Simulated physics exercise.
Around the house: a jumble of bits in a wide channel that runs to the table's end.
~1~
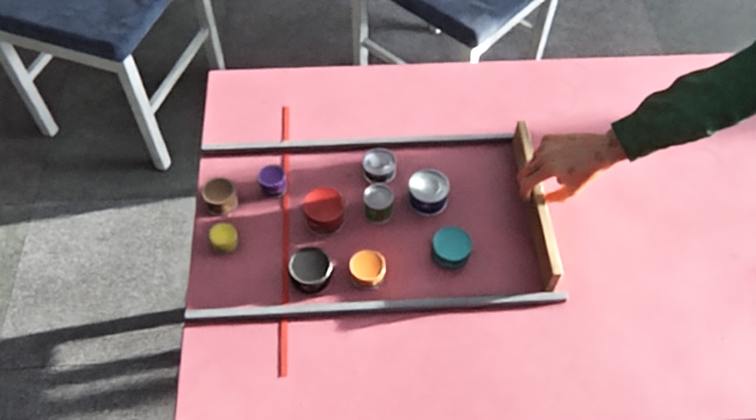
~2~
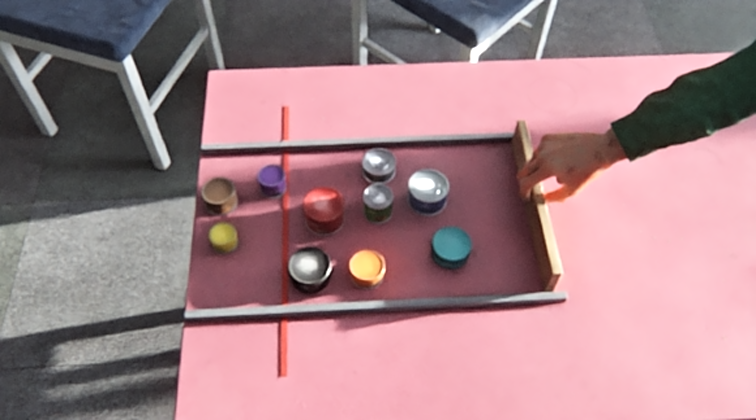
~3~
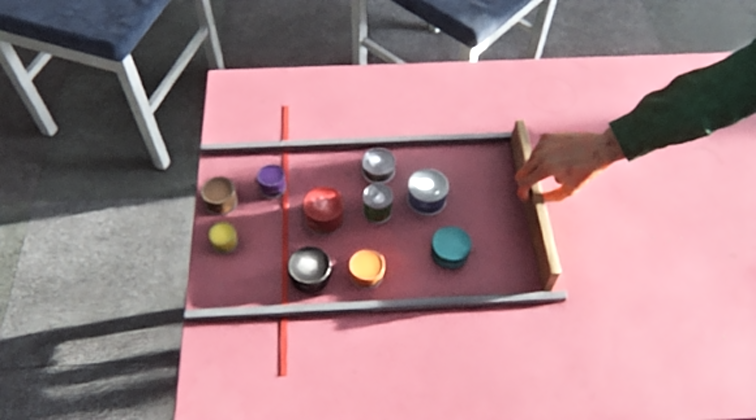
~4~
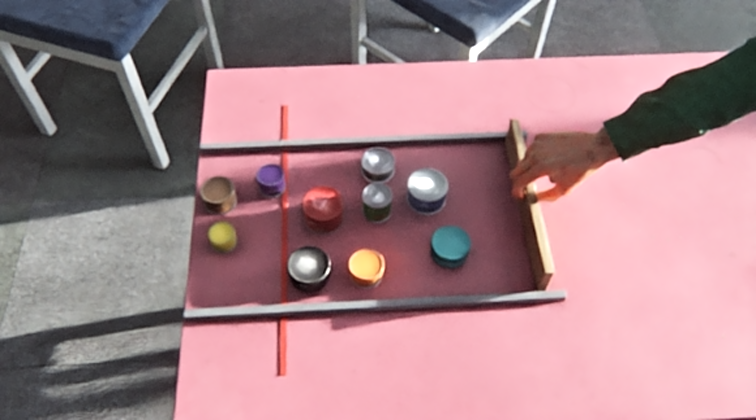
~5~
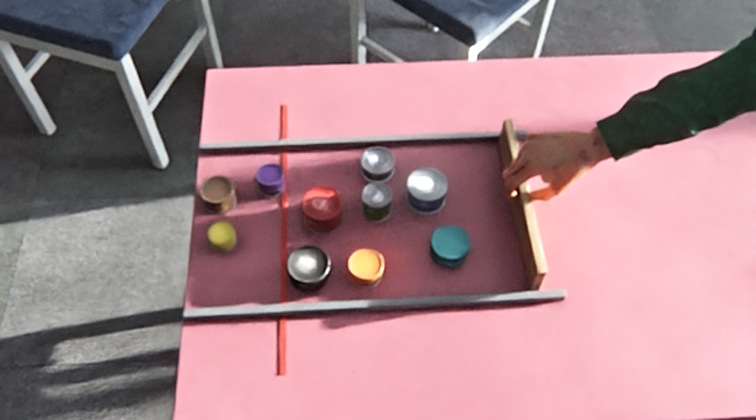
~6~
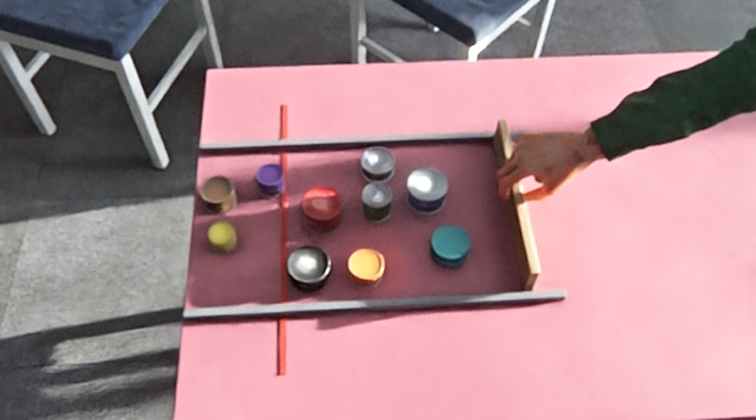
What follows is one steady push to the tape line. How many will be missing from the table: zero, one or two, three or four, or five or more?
Outcome: The number that fall off is zero.
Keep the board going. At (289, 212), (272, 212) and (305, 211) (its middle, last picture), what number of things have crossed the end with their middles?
Place by place, 0, 1 and 0.
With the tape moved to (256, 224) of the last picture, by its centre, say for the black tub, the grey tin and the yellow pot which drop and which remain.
The black tub stays on; the grey tin remains up; the yellow pot comes down.
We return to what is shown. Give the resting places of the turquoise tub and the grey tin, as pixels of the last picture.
Near (264, 256) and (268, 167).
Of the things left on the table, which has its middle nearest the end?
Foremost is the yellow pot.
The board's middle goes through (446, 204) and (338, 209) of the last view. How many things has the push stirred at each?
2 and 7.
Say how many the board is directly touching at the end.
5 of them.
Early on, none off yet; brown tin at rest near (219, 195); yellow pot at rest near (223, 237); purple tin at rest near (271, 180).
Finally, the number that fall off is zero.
